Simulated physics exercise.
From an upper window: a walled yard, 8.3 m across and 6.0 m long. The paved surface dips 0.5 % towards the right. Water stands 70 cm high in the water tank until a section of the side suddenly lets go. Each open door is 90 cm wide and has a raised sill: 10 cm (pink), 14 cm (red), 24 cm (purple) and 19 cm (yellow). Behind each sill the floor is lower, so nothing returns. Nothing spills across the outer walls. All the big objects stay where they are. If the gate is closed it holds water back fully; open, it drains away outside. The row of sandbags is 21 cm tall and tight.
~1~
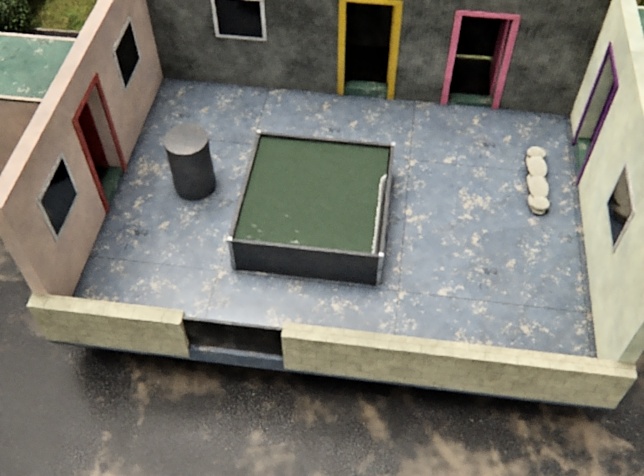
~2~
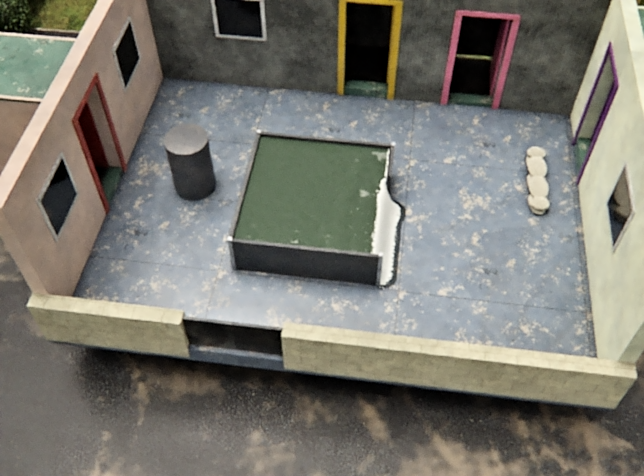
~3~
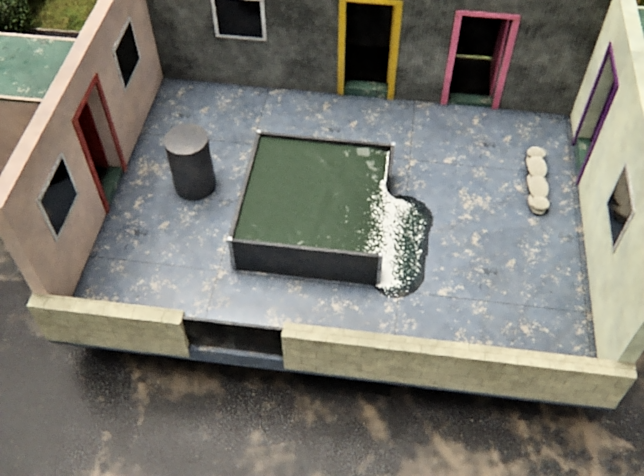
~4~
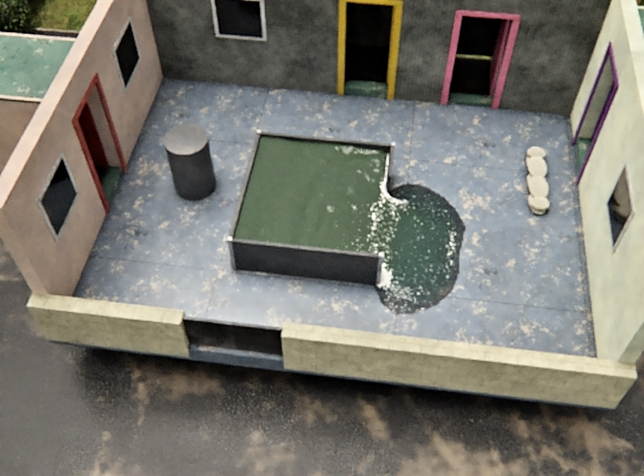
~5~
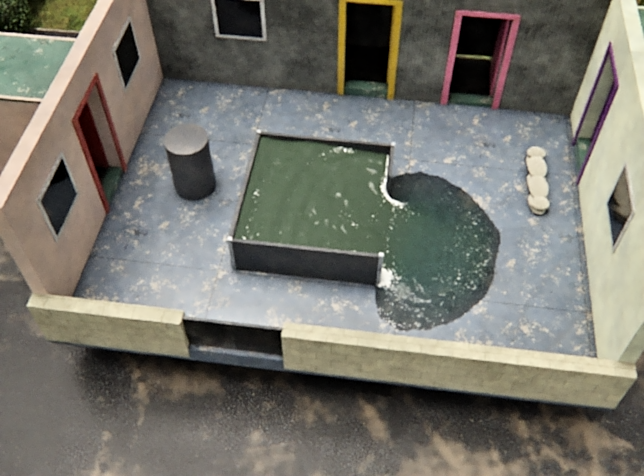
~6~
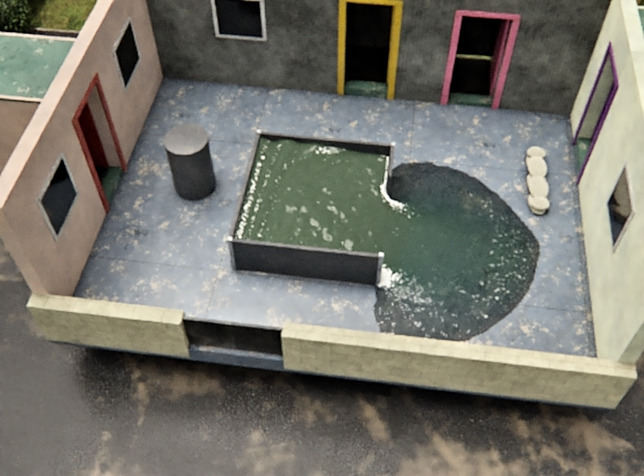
Green water pours out through the right side of a square tank in a walled yard, foaming white at first, then spreads across the paved floor to the right as a widening dark pool, while the surface inside the tank ripples.
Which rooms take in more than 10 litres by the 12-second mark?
Within that time: At the pink door it passes the limit; at the red door it does not reach the limit; at the purple door it stays under the limit; at the yellow door it does not reach the limit.
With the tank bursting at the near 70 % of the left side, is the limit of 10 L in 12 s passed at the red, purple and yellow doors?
Then: Red past it, purple under, yellow below.
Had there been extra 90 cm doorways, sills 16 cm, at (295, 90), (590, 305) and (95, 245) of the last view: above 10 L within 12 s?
In turn: Below, past it, under.
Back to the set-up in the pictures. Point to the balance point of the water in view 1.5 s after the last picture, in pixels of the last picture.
Around (412, 244).
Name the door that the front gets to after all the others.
It is the red one.
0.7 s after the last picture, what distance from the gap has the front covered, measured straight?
Some 3.8 m out.
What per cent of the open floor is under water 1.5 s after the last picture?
Some 35 per cent of it.
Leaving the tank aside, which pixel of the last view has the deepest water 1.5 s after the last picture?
Near (594, 353).
Then, 0.7 s after the last picture water covers 30 % of the floor and is deepest (38 cm) near (586, 285); pink door not reached, red door not reached, purple door not reached, yellow door not reached.
Then, 1.5 s after the last picture water covers 35 % of the floor and is deepest (55 cm) near (594, 353); pink door not reached, red door not reached, purple door 5 cm at the sill, 0 L in, yellow door not reached.
Then, 2.8 s after the last picture water covers 40 % of the floor and is deepest (32 cm) near (569, 127); pink door 12 cm at the sill, 0 L in, red door not reached, purple door 11 cm at the sill, 0 L in, yellow door not reached.
Then, 6.3 s after the last picture water covers 85 % of the floor and is deepest (21 cm) near (569, 127); pink door 19 cm at the sill, 52 L in, red door not reached, purple door 19 cm at the sill, 0 L in, yellow door 8 cm at the sill, 0 L in.
Then, 11.3 s after the last picture water covers 95 % of the floor and is deepest (14 cm) near (157, 95); pink door 10 cm at the sill, 85 L in, red door 11 cm at the sill, 0 L in, purple door 11 cm at the sill, 0 L in, yellow door 7 cm at the sill, 0 L in.
